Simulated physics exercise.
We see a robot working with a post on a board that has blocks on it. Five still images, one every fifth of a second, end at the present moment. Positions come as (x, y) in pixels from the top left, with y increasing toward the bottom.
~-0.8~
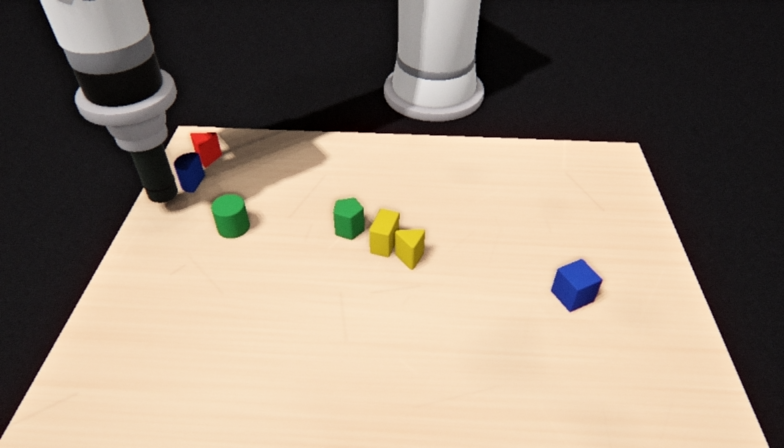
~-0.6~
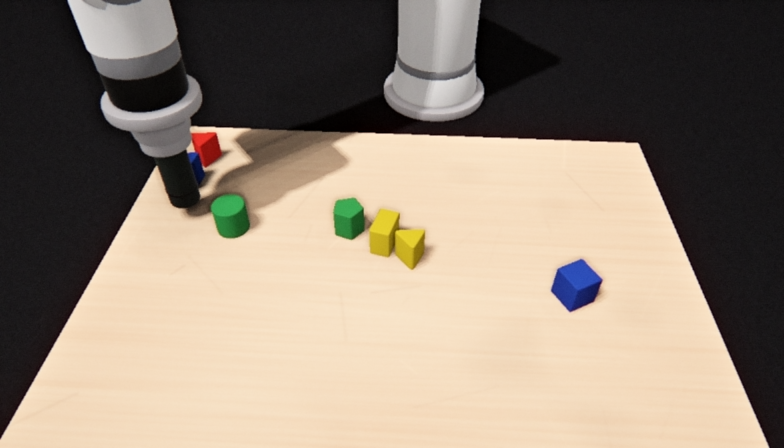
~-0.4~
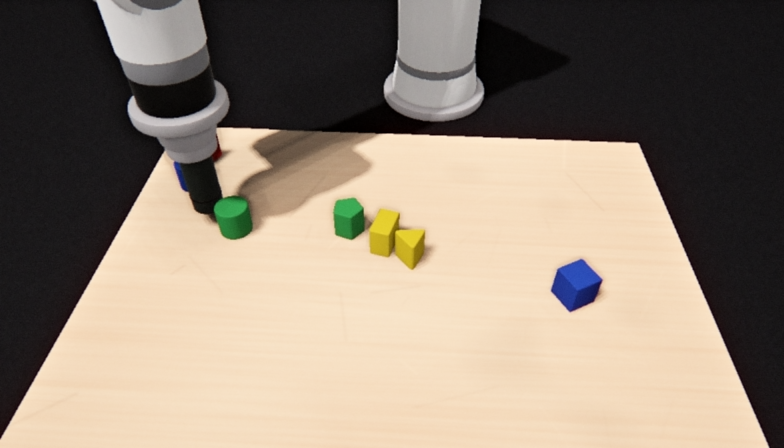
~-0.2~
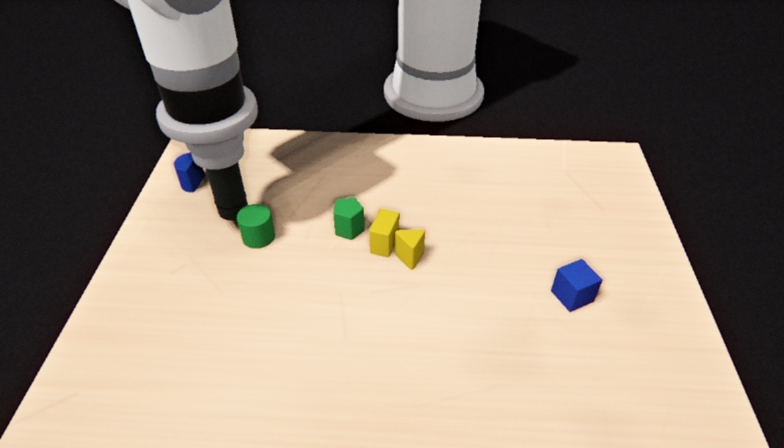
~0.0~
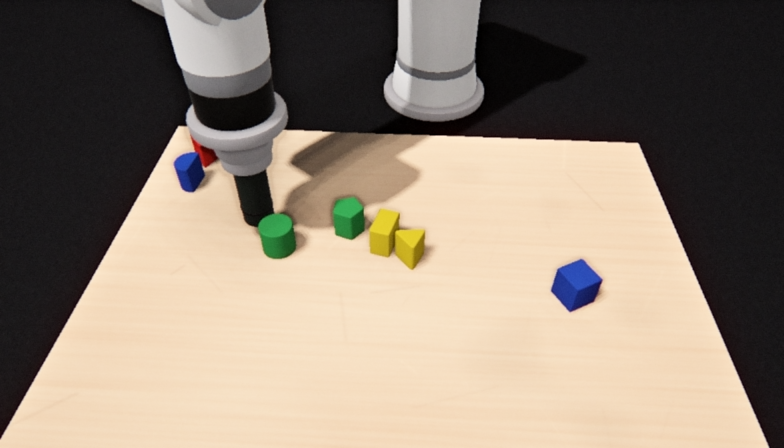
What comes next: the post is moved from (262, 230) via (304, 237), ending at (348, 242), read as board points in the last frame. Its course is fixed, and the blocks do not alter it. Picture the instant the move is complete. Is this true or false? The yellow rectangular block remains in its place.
Answer: True.
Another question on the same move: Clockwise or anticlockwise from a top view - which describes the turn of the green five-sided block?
It goes anticlockwise.
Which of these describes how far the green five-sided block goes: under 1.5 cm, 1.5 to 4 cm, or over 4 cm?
Between 1.5 and 4 cm.
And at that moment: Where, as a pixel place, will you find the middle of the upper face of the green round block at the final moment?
Close to (304, 239).
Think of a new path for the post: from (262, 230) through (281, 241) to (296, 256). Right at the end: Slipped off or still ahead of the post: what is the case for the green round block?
It stays ahead.
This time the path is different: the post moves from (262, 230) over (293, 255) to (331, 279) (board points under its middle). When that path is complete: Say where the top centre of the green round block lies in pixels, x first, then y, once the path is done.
Most likely (337, 282).
On the path given first. Halfway along, post at (303, 225); green round block at (300, 238).
At the end, post at (347, 229); green round block at (304, 239); green five-sided block at (366, 203), turned 55° anticlockwise; yellow rectangular block in place.
